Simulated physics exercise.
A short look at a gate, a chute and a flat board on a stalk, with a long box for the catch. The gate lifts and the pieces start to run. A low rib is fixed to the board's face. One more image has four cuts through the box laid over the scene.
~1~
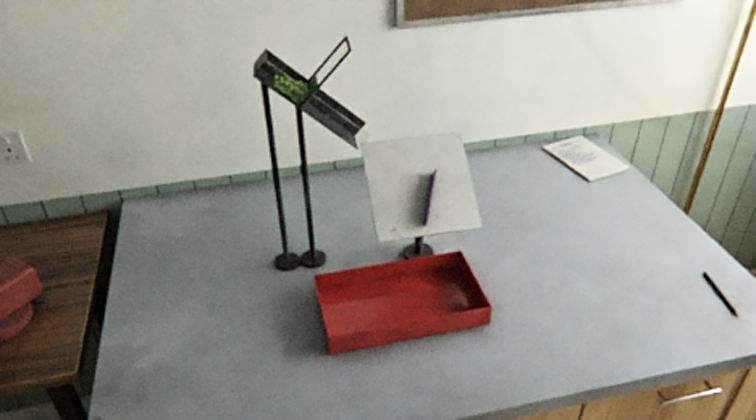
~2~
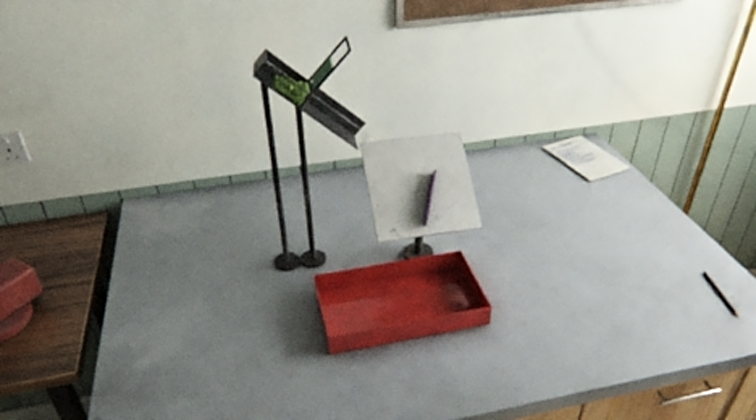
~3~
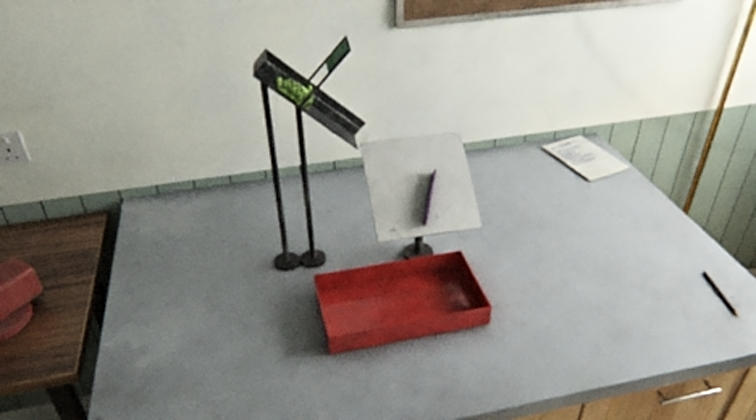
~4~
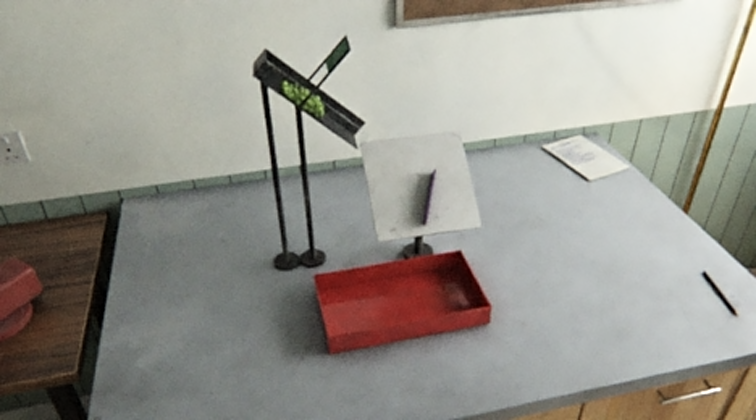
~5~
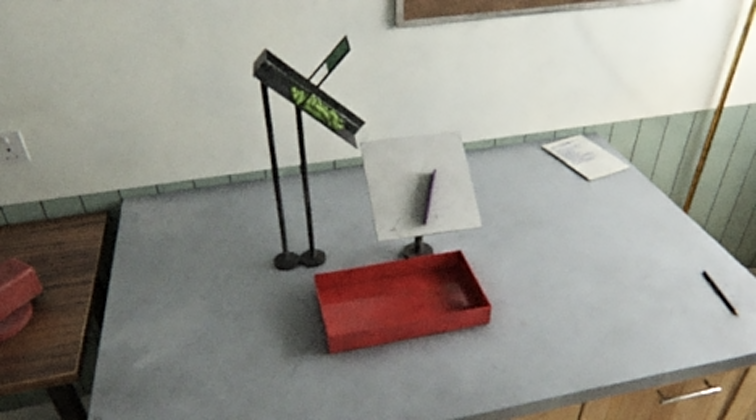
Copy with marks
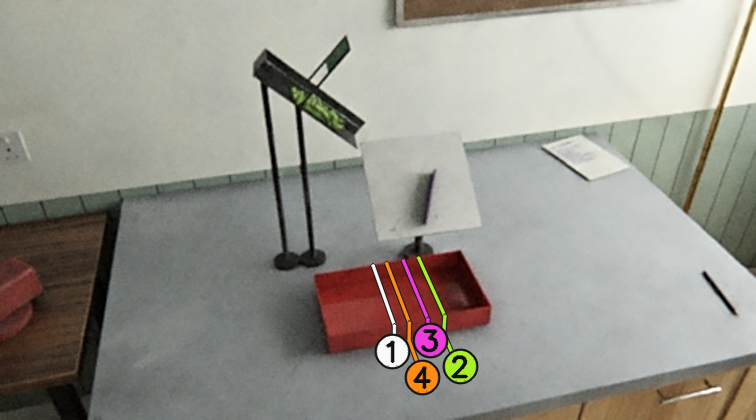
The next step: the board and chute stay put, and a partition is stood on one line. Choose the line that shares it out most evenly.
Take 3.
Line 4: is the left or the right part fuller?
The right side.
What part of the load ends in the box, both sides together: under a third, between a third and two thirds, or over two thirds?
Over two thirds.
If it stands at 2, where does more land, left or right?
Left.
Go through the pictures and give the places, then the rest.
The first picture shows load behind the gate near (292, 88), dried peas; lip of the chute near (356, 143), sloping fairly steeply.
The second picture shows middle of the board near (421, 185), tilted fairly steeply; middle of its low edge near (431, 235); of its high edge near (411, 137).
The third picture shows front corners of the box near (329, 337) and (491, 307), empty; front of the load near (307, 101).
The fourth picture shows middle of the load near (309, 100); its front near (321, 116), close to a third of the way to the lip; rib from (436, 169) to (426, 222).
The fifth picture shows middle of the load near (315, 110); its front near (342, 127), close to two thirds of the way to the lip.
On the marked copy, line 1 crosses the front rim at (394, 324); line 2 crosses the front rim at (444, 315); line 3 crosses the front rim at (427, 318); line 4 crosses the front rim at (409, 322).
With 1, of what is caught, only a few on the left of the divider, all but a few on the right.
With 2, of what is caught, all but a few on the left of the divider, a small share on the right.
With 3, of what is caught, close to half on the left of the divider, close to half on the right.
With 4, of what is caught, a small share on the left of the divider, all but a few on the right.
